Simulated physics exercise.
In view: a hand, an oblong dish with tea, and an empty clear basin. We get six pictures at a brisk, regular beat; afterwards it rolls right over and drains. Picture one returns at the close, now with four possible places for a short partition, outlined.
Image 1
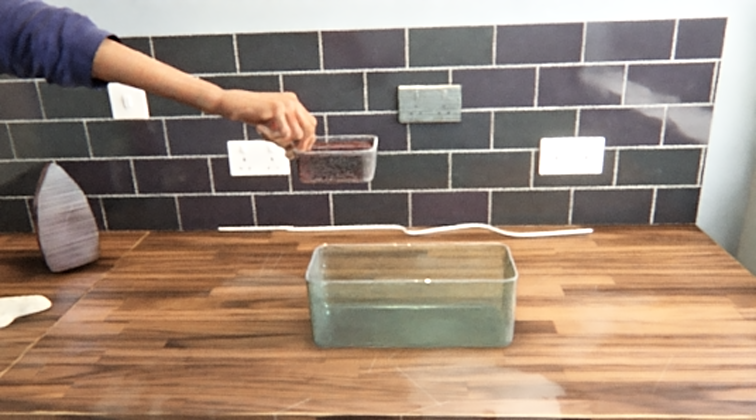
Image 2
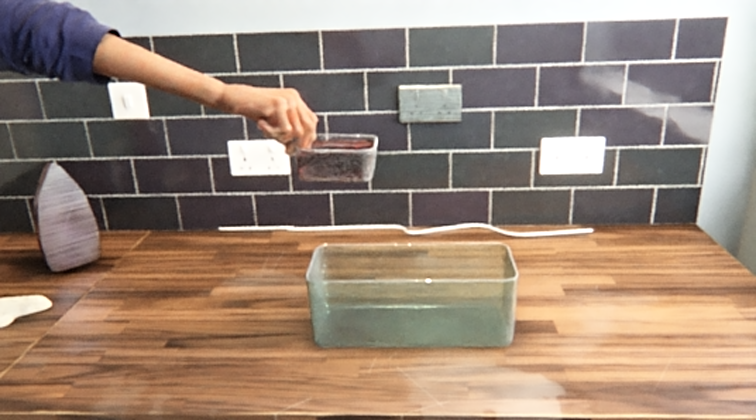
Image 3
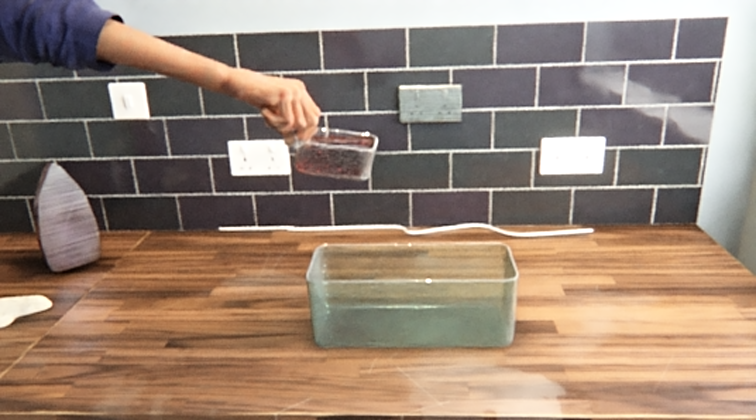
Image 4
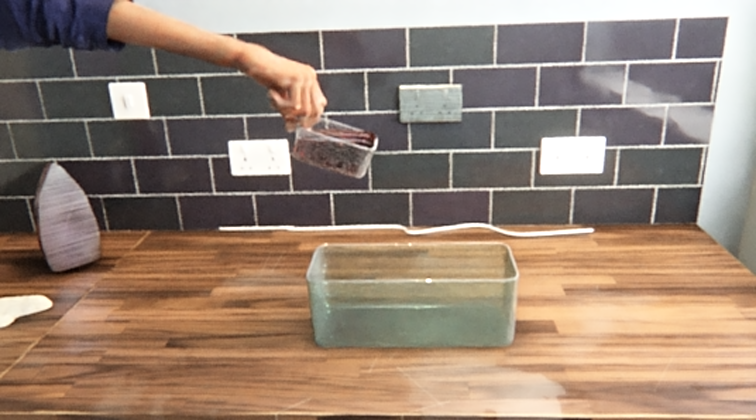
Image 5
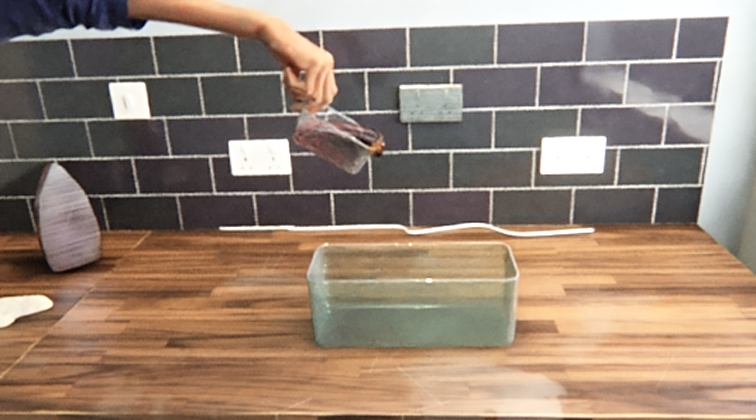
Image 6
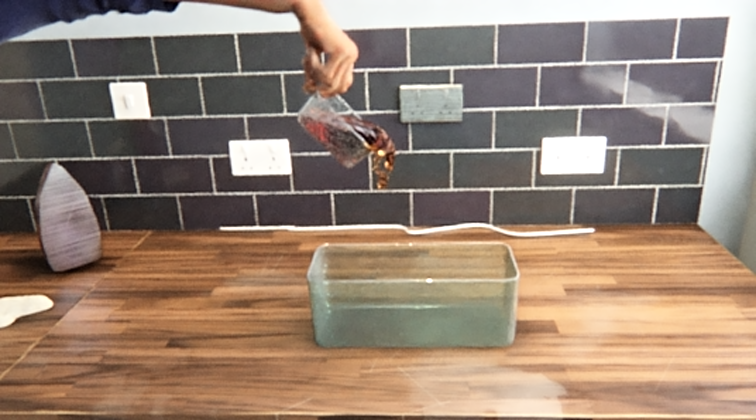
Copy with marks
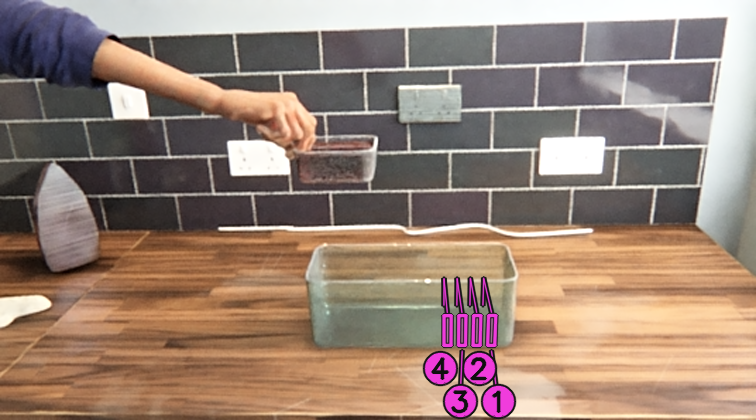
A hand reaching in from the left holds a small clear dish of dark reddish tea above a wood-striped worktop, viewed from the front. Behind are dark tiles with pale sockets, a white cord and a grey pointed object at left, while a clear, greenish-tinted basin stands centrally. The hand tilts the dish steadily rightward, and tea slips over its lip in a brownish stream.
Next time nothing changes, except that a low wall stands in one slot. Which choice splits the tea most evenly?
Best: 3.
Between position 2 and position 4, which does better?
4.
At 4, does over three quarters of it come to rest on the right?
No.
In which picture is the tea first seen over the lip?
In picture 4.
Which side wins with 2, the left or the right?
The left side.
On the marked copy, 1 at (491, 350); 2 at (476, 350); 3 at (462, 350); 4 at (447, 350).
With 1, about 93 % ends left of the wall and 3 % right of it; 4 % is lost outside.
With 2, about 84 % ends left of the wall and 14 % right of it.
With 3, about 50 % ends left of the wall and 46 % right of it; 4 % is lost outside.
With 4, about 32 % ends left of the wall and 64 % right of it; 3 % is lost outside.
